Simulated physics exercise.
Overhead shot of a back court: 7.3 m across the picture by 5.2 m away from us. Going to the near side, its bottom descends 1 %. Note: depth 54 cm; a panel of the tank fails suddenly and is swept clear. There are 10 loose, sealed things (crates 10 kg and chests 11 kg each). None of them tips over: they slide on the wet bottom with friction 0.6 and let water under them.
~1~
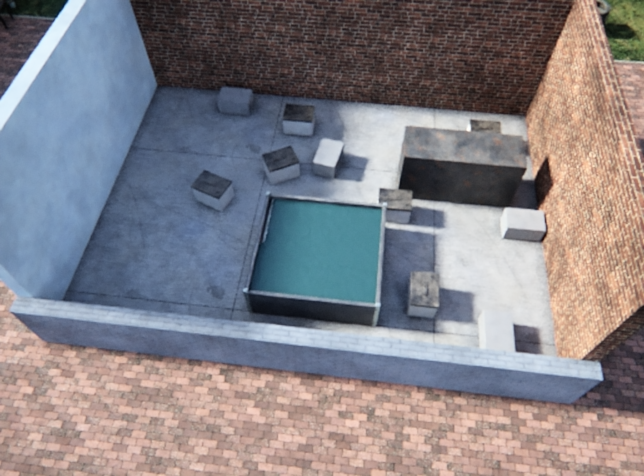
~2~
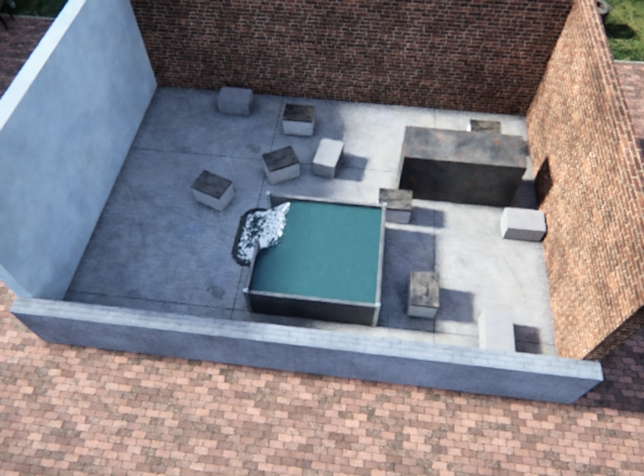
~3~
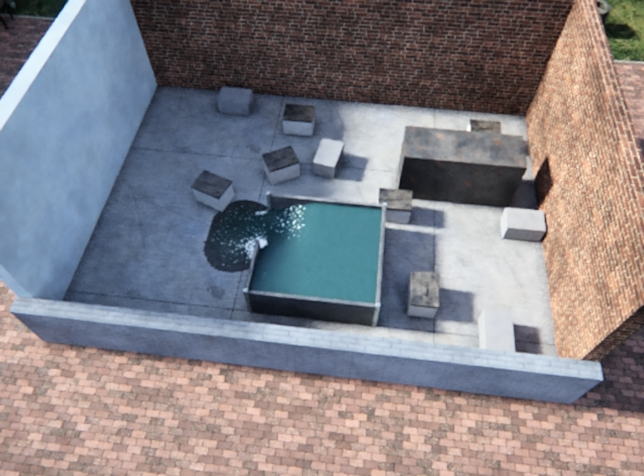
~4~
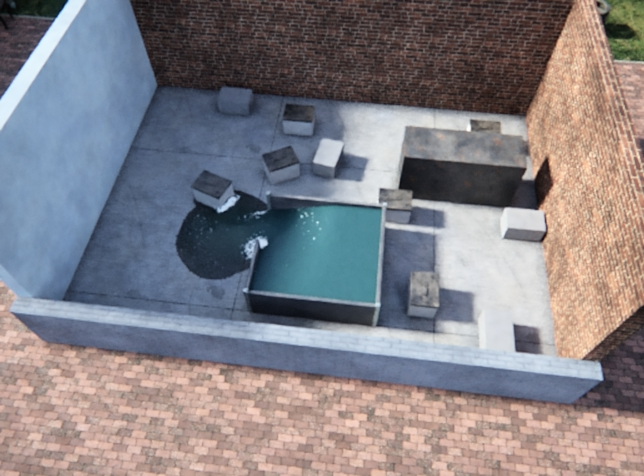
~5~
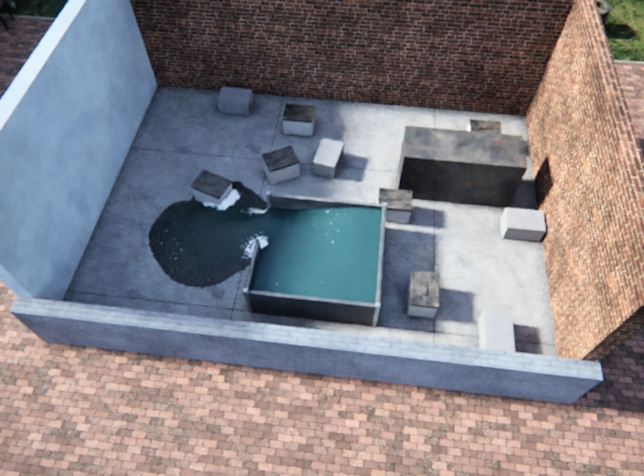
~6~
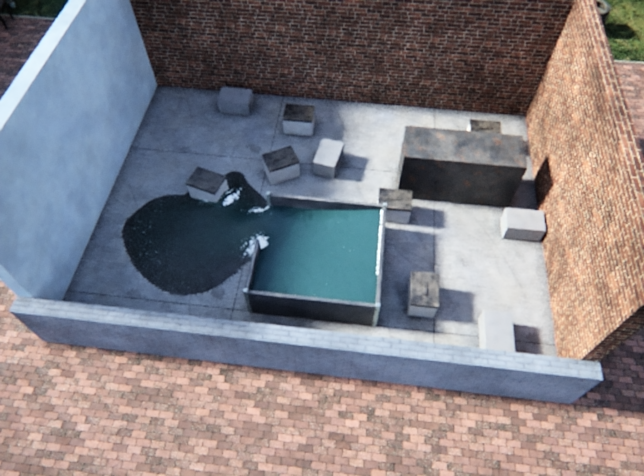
Water burst out through the left side of a square tank in a walled yard and spread leftward across the floor in a dark pool, surrounding a nearby box and nudging it slightly.
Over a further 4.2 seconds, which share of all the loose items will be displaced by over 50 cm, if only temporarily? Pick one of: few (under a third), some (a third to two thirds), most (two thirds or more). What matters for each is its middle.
Few.
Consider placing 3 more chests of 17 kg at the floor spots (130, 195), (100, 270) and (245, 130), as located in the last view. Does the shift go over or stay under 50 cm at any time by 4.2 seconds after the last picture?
So it's gets above, then gets above, then stays below.
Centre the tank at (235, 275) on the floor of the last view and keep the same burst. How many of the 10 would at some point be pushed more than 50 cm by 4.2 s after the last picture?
Then the count would be 1.
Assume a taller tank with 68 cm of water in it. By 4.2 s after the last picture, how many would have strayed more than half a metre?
I count 3 of them in that case.
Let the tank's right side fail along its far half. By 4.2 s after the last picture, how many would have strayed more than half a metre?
2.
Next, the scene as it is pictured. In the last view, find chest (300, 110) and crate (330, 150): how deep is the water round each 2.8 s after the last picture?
First about 0 cm, second about 0 cm.
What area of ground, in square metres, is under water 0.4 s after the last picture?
Some 9.5 m2 of it.
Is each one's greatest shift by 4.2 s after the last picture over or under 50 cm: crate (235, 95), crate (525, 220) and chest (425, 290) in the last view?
First exceeding it, second falling below it, third falling below it.
Then, 0.4 s after the last picture 1 of 10 are over 50 cm from their spots; 0 afloat.
Then, 1.5 s after the last picture 1 of 10 are over 50 cm from their spots; 1 afloat.
Then, 2.8 s after the last picture 1 of 10 are over 50 cm from their spots; 1 afloat.
Then, 4.2 s after the last picture 2 of 10 are over 50 cm from their spots, and 2 have been at some point; 2 afloat.
